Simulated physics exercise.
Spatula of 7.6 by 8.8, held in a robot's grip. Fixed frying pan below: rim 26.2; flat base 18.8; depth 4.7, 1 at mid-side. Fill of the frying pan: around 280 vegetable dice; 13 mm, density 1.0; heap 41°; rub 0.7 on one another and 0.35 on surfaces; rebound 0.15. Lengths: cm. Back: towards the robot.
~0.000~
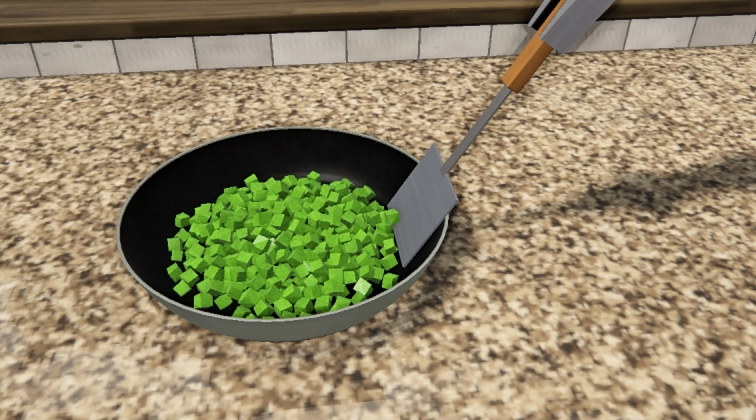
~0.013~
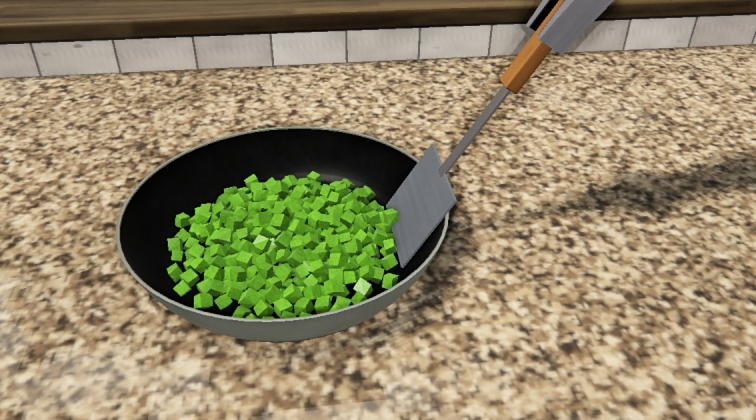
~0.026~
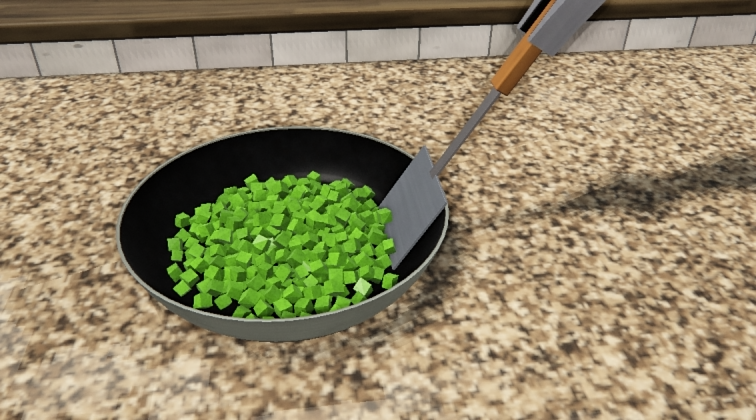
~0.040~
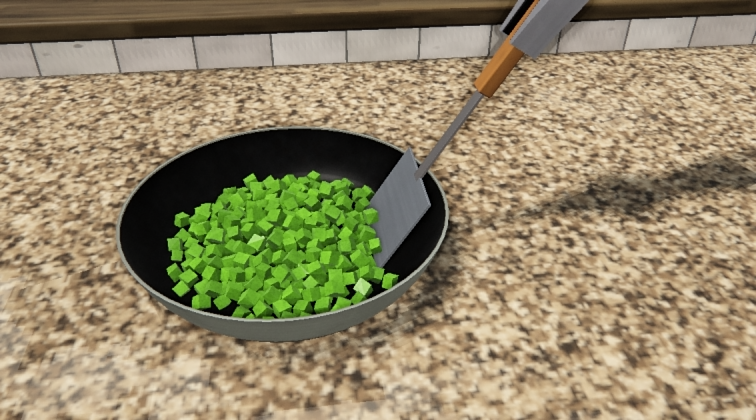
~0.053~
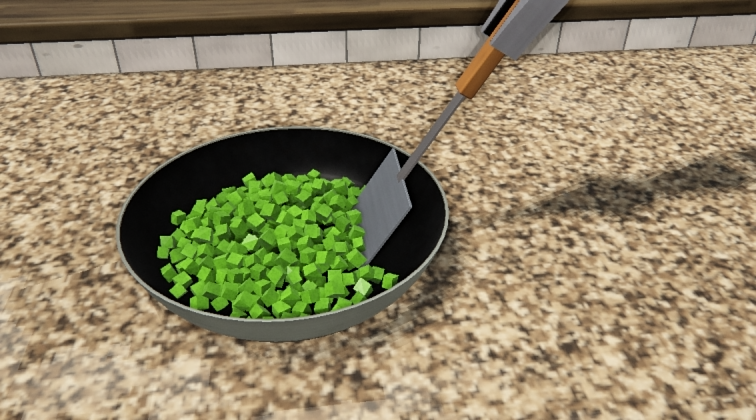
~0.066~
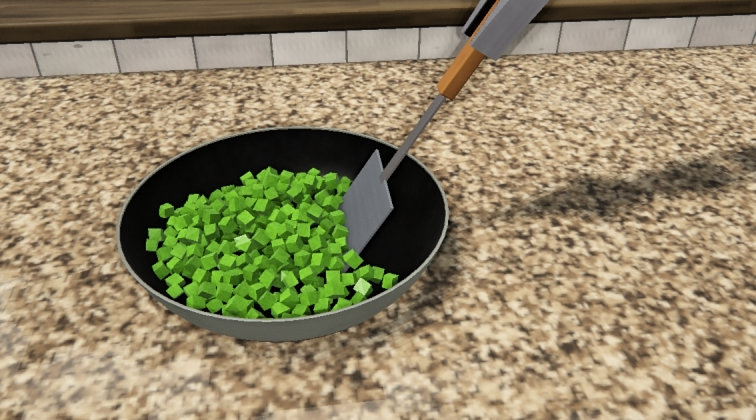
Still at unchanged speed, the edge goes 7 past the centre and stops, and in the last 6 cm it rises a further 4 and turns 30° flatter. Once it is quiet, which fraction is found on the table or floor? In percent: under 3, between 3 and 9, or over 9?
Over 9 percent.
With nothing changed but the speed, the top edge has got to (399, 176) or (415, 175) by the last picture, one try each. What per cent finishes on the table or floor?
That comes to some 10 and some 0 percent, in that order.
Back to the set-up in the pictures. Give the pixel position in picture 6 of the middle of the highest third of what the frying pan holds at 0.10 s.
Roughly pixel (235, 223).
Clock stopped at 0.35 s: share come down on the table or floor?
Roughly 10 percent.
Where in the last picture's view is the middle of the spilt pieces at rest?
Near (18, 284).
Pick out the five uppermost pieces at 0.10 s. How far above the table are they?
5 cm.
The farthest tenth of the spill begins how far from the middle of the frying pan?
35 cm.
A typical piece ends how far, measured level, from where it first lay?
The answer is about 6 cm.
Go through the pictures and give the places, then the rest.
The first frame shows the spatula top edge at (446, 170), sloping 58°; upper third of the load around (289, 228), from x 175 to 390, top at y 180; 283 in the frying pan.
The second frame shows the spatula top edge at (444, 170), sloping 58°; upper third of the load around (289, 228), from x 175 to 390, top at y 180.
The third frame shows the spatula top edge at (435, 172), sloping 58°; upper third of the load around (291, 225), from x 175 to 390, top at y 180.
The fourth frame shows the spatula top edge at (419, 174), sloping 58°; upper third of the load around (291, 225), from x 175 to 390, top at y 180.
The fifth frame shows the spatula top edge at (402, 176), sloping 58°; upper third of the load around (282, 223), from x 165 to 390, top at y 175.
The sixth frame shows the spatula top edge at (384, 177), sloping 58°; upper third of the load around (271, 221), from x 150 to 390, top at y 175; 283 in the frying pan.
After 0.10 s, sloping 58°, highest piece 6 above the table; 283 in the frying pan.
After 0.13 s, sloping 48°, highest piece 7 above the table; 283 in the frying pan.
After 0.35 s, sloping 28°, highest piece 5 above the table; 248 in the frying pan, 32 on the table or floor, 3 on the blade or in flight.
After 1.40 s, sloping 28°, highest piece 5 above the table; 248 in the frying pan, 35 on the table or floor.
In the end, 248 in the frying pan, 35 on the table or floor. That is 12 % on the table or floor.
